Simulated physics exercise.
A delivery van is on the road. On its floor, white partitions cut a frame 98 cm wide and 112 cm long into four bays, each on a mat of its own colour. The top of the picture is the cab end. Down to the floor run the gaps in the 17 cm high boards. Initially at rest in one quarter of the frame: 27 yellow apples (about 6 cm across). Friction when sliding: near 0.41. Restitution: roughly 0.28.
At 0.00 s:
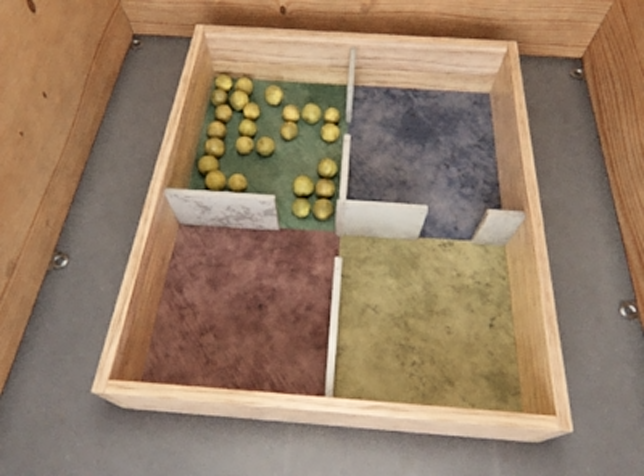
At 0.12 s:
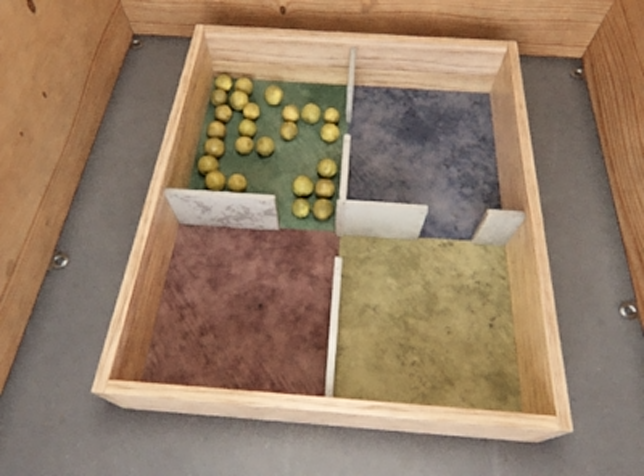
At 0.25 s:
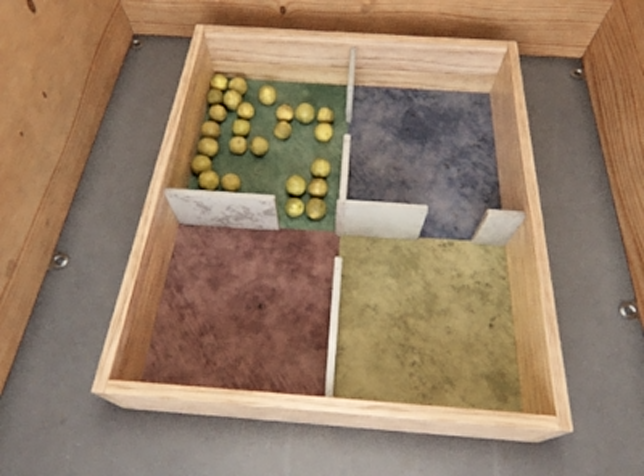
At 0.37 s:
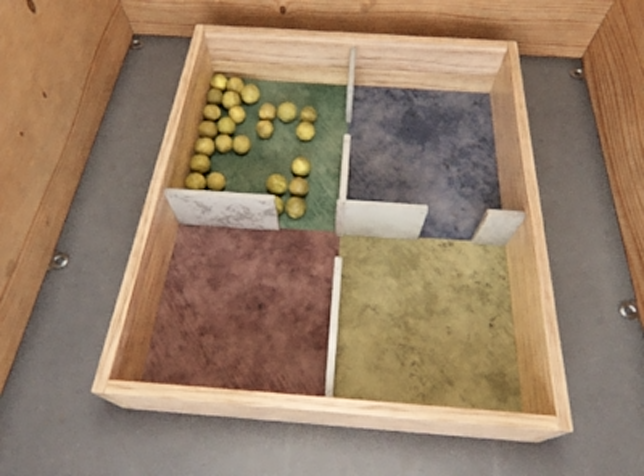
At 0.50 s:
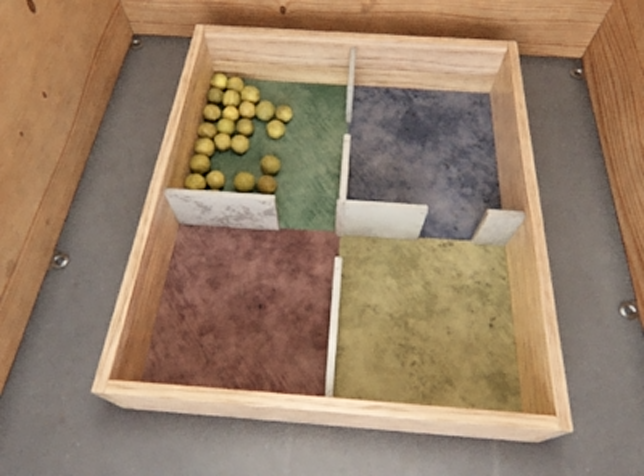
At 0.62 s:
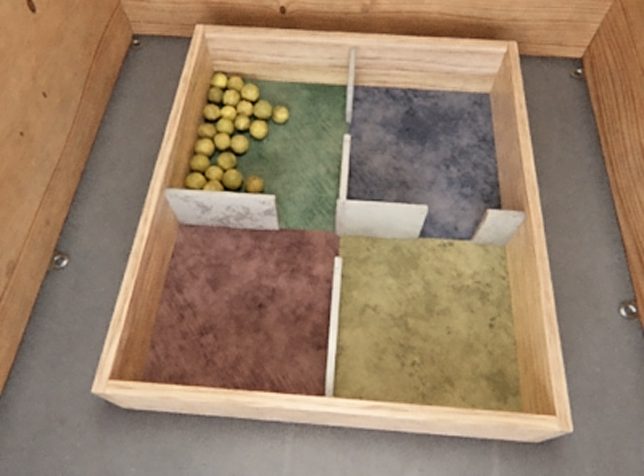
A wooden frame split into four coloured sections sat on a grey floor, and the yellow balls scattered over its green section rolled left, bunching up along the left side while the other sections stayed empty.
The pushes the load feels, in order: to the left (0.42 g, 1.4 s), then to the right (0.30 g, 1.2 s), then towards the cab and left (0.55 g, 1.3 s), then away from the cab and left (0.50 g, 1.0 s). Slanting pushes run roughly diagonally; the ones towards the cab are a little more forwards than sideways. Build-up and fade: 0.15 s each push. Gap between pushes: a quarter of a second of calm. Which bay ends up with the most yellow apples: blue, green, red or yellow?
The green bay.
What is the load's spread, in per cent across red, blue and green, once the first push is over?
At that point the split is red 0, blue 0, green 100 per cent.
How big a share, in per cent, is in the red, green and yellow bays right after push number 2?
Red 0, green 60, yellow 0 %.
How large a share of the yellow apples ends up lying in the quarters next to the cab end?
That works out to roughly 100 percent.
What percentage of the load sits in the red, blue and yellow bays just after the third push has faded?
The load sits as red 0 per cent, blue 40 per cent and yellow 0 per cent.
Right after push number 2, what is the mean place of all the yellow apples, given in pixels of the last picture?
Mean location: Near (370, 147).
After push 1 (1.64 s), 27 in the green bay.
After push 2 (3.09 s), 1 in the red bay, 10 in the blue bay, 15 in the green bay and 1 in the yellow bay.
After push 3 (4.64 s), 10 in the blue bay, 16 in the green bay and 1 in the yellow bay.
After push 4 (5.89 s), 1 in the red bay, 5 in the blue bay and 21 in the green bay.
Final count (at 6.64 s), 1 in the red bay, 5 in the blue bay and 21 in the green bay.
